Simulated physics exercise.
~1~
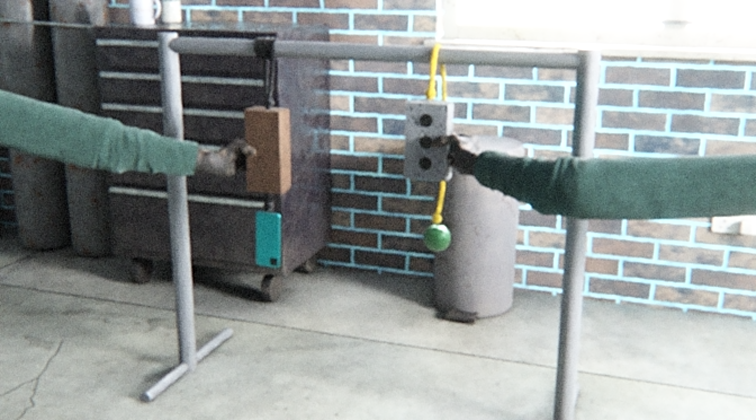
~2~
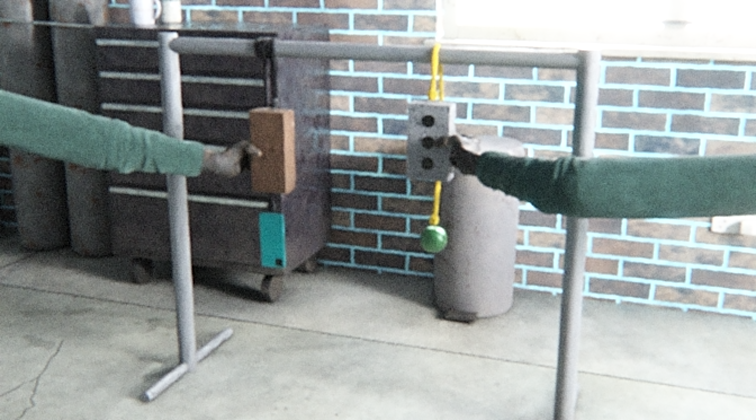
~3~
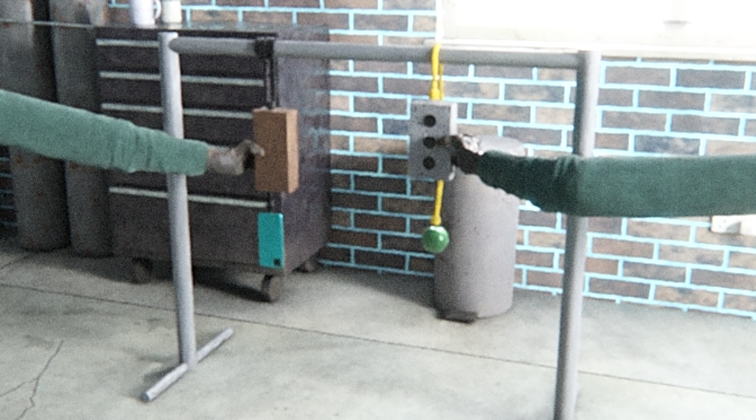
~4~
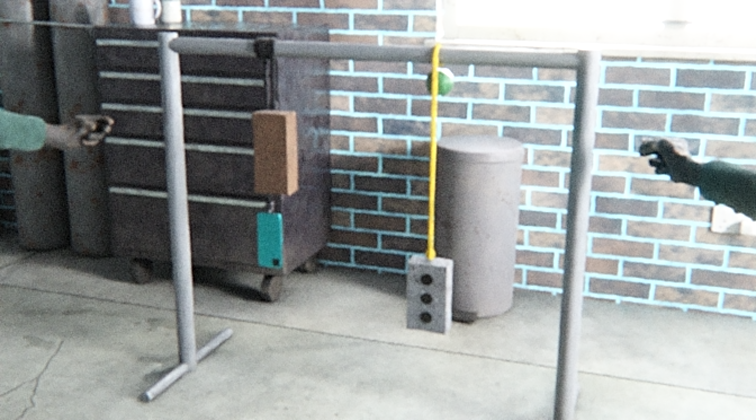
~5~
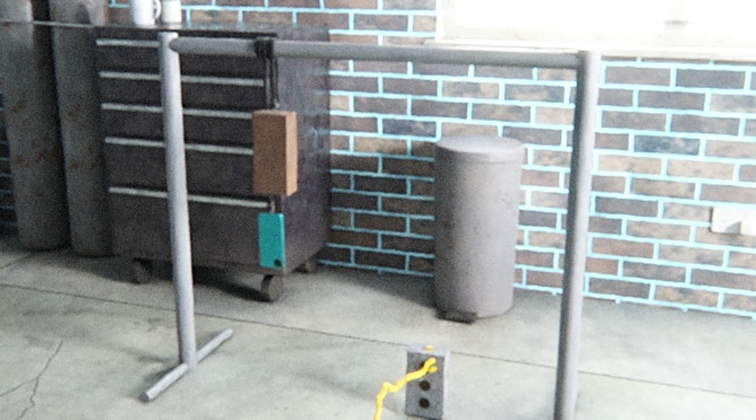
The gray block with three holes dropped to the floor once two green-sleeved hands let go, pulling its yellow rope and small green ball up and off the rail, while the brown brick stayed hanging on the left above a teal object.
